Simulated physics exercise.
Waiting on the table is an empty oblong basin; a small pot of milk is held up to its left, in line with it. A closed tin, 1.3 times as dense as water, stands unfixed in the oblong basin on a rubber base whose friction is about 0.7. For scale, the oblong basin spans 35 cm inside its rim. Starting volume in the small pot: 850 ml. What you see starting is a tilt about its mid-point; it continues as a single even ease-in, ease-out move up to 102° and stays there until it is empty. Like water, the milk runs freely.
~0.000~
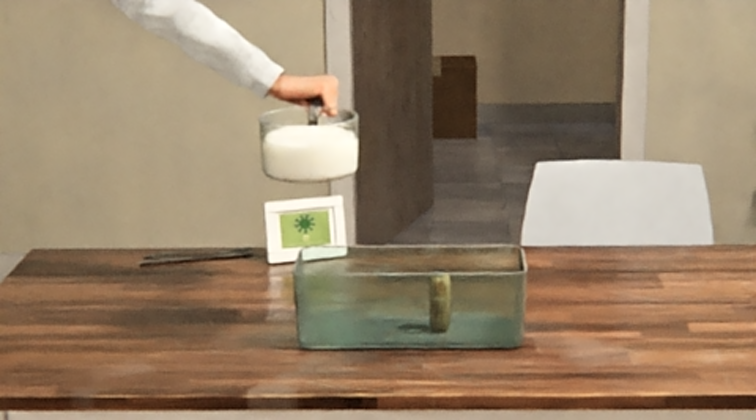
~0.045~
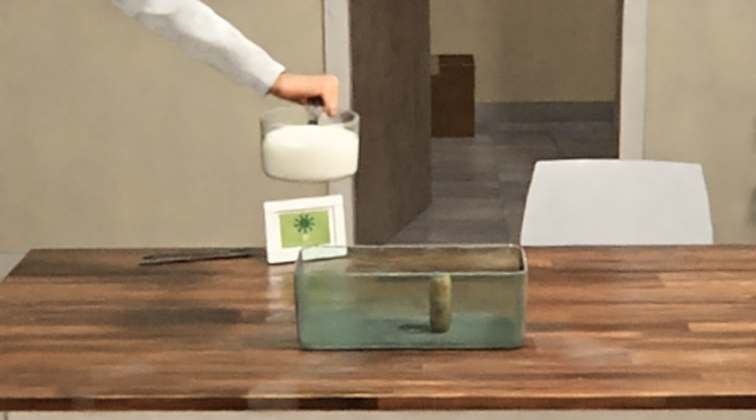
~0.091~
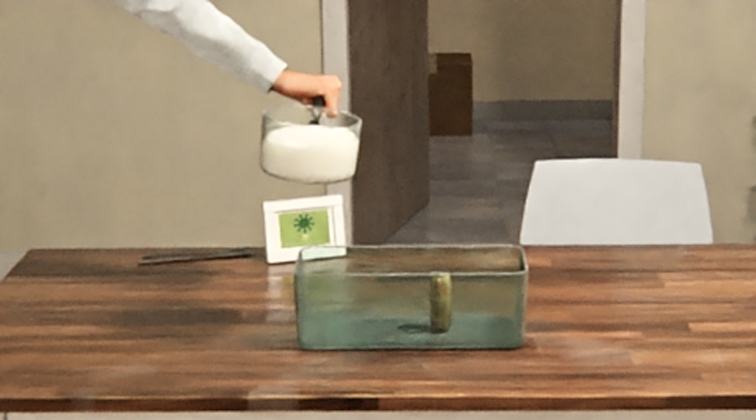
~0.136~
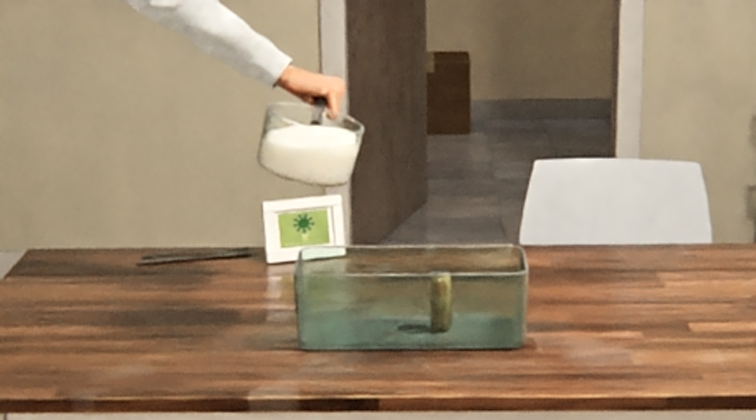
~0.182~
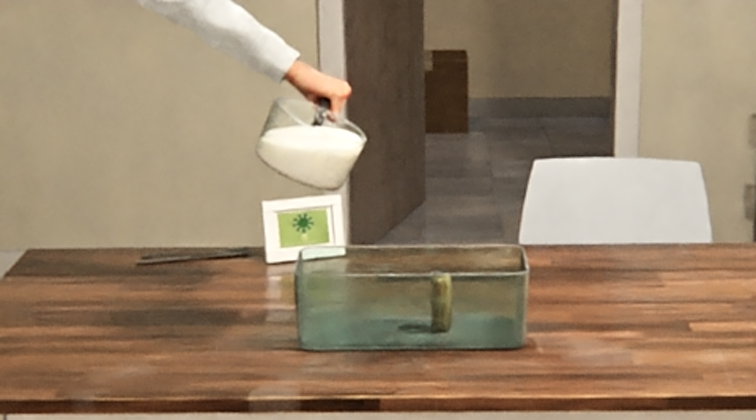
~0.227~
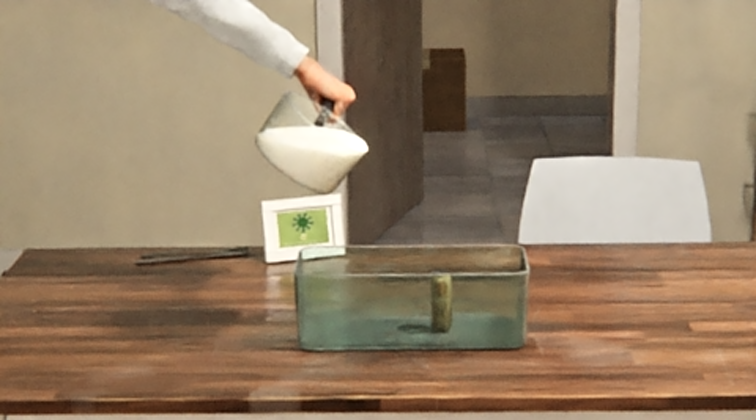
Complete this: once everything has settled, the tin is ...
Once everything has settled, the tin is standing up.
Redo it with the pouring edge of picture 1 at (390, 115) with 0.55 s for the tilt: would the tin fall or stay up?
It tumbles.
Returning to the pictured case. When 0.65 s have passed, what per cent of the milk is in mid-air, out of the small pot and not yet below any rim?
12 in a hundred, give or take.
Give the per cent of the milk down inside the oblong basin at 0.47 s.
About 12%.
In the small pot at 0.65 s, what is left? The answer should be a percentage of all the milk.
About 10 per cent.
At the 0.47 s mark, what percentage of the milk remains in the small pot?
Some 36 per cent.
After 0.47 s the tilt is 97° and 35 per cent is still to pour; the tin stands where it began.
After 0.65 s the tilt is 102° and 10 per cent is still to pour; the tin stands where it began.
After 0.84 s the tilt is 102° and 2 per cent is still to pour; the tin stands where it began.
After 1.05 s the tilt is 102° and 0 per cent is still to pour; the tin stands where it began.
In the end the tin stands where it began.
